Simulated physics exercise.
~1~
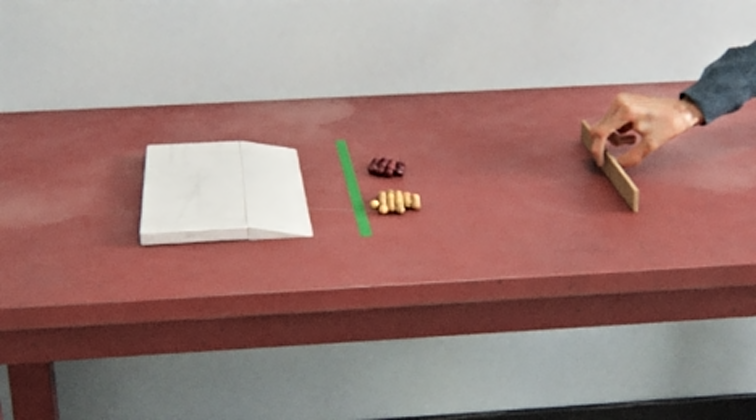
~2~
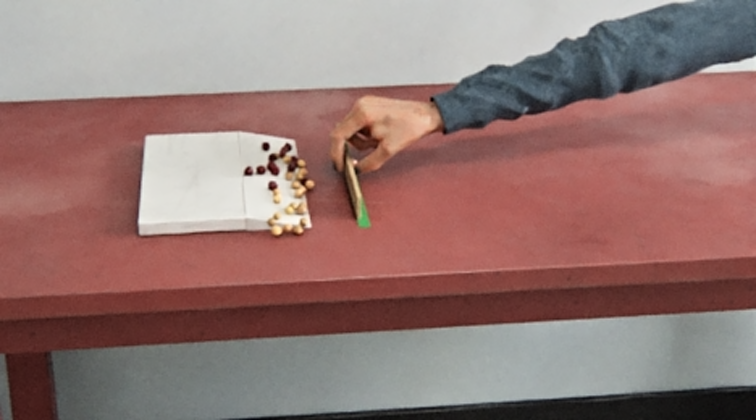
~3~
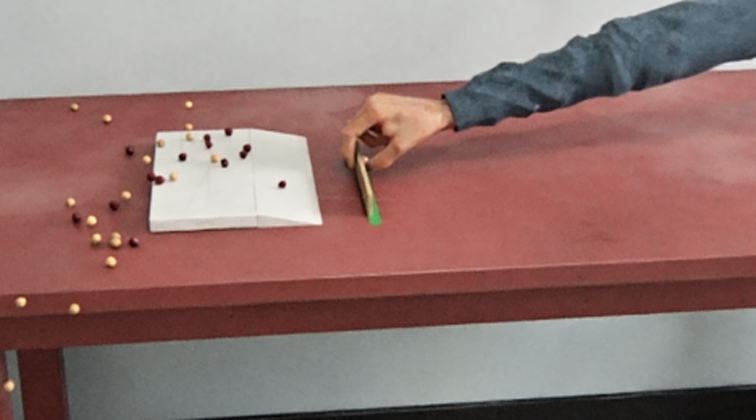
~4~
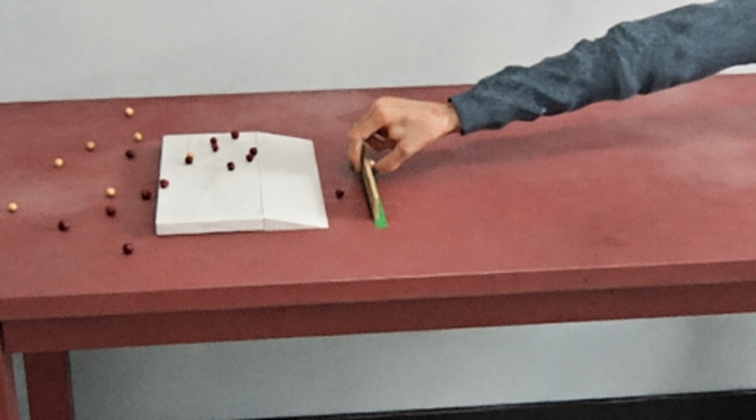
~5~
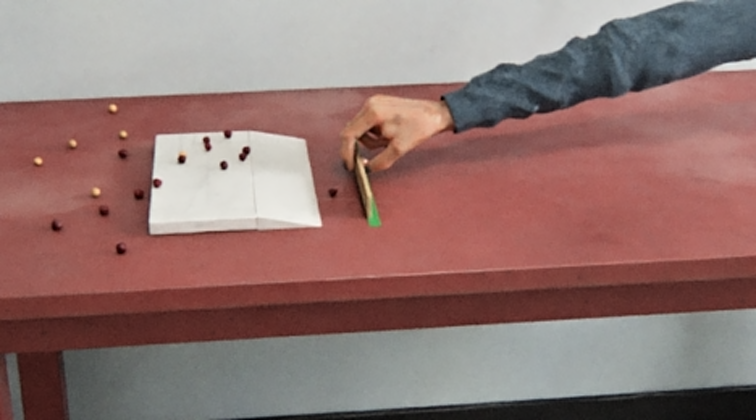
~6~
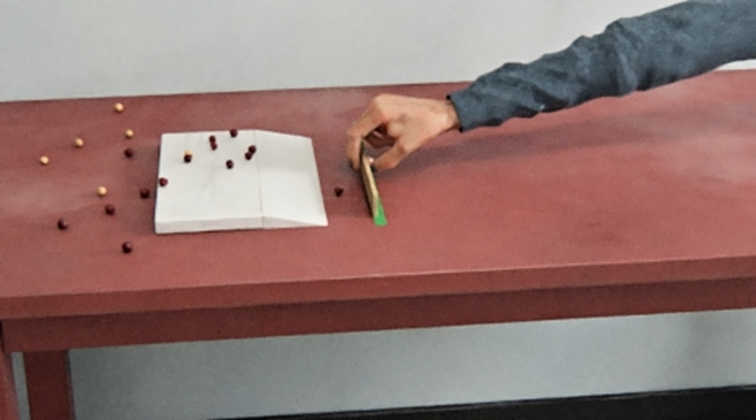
A hand in a dark blue-grey sleeve holds an upright tan card at the right of a dull red table, seen from the front and slightly above by a gently swaying camera. Near the middle, a dark red cluster and a pale yellow cluster of small round things lie beside green tape, with a low white wedge to their left. The hand sweeps the card left and stops at the tape, sending both lots up the slope. Yellow pieces scatter beyond the wedge, some leaving the table. Dark ones settle on its flat top and past it, while one rolls back near the card.
